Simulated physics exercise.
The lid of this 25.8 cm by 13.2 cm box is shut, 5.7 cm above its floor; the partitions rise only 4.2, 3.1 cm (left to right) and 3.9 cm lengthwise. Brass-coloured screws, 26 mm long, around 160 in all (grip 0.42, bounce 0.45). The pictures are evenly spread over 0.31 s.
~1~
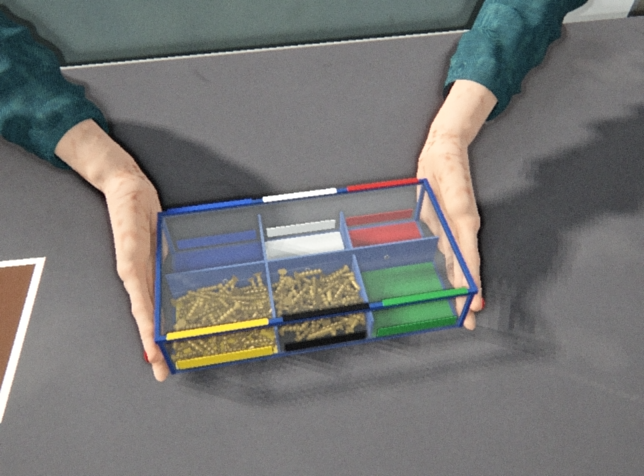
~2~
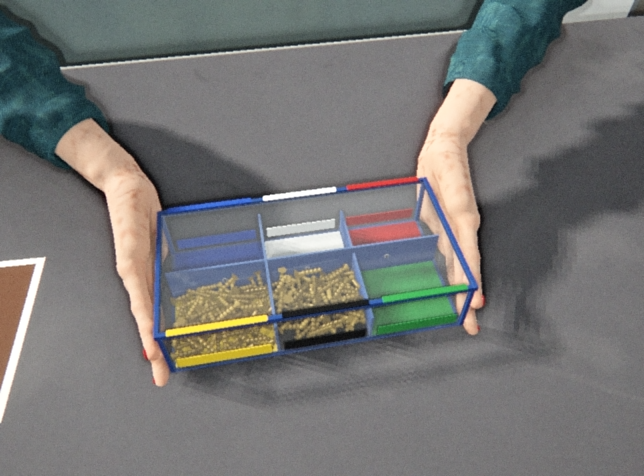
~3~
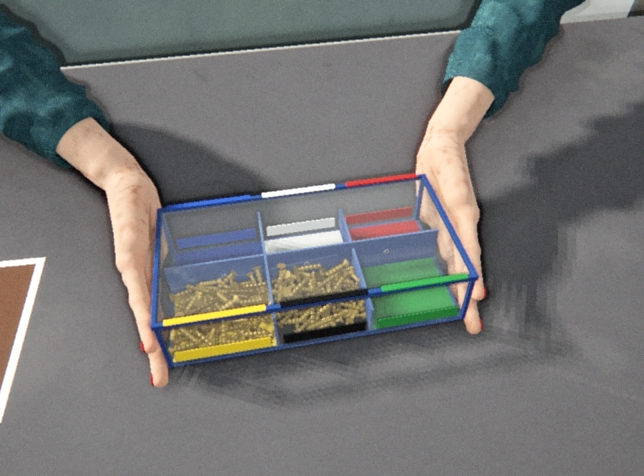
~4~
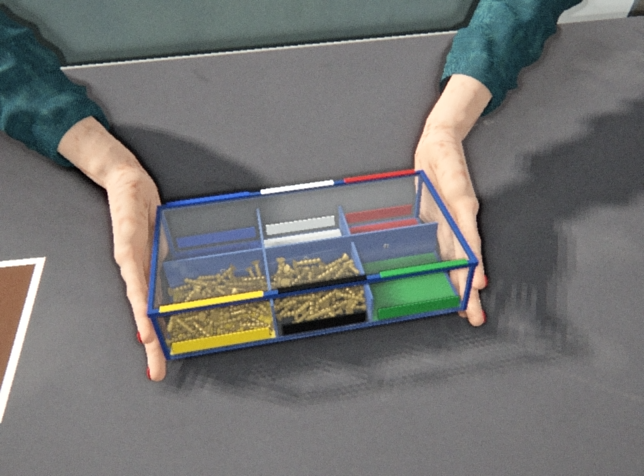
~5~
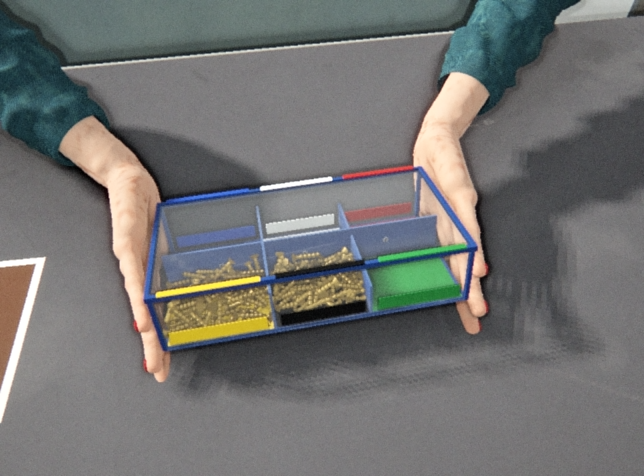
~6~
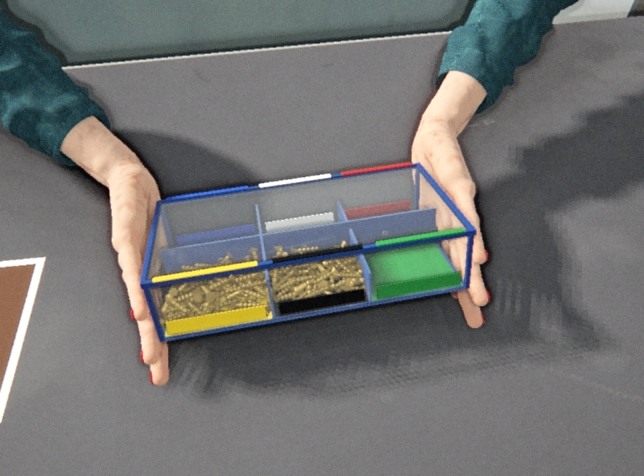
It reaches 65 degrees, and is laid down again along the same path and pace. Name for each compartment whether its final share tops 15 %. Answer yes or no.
Red no, blue no, green no, yellow yes, white no, black yes.
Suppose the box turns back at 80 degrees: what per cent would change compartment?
About 10 per cent.
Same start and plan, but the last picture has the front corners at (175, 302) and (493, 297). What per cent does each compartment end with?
Red 0, blue 0, green 5, yellow 45, white 0, black 50.
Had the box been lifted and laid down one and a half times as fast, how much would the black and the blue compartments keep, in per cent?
Black 50, blue 0.
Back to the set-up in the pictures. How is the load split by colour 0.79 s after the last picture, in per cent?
Red 0; blue 0; green 0; yellow 50; white 0; black 50.
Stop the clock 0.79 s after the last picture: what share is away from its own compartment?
Roughly 0 per cent.
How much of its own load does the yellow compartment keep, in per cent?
Some 100 per cent.
Then, 0.79 s after the last picture, tilt 63 degrees; yellow 50 %, black 50 %.
Then, 1.31 s after the last picture, tilt 27 degrees; yellow 50 %, black 50 %.
Then, 1.90 s after the last picture, tilt 0 degrees; yellow 50 %, black 50 %.
In the end, red 0 %, blue 0 %, green 0 %, yellow 50 %, white 0 %, black 50 %.
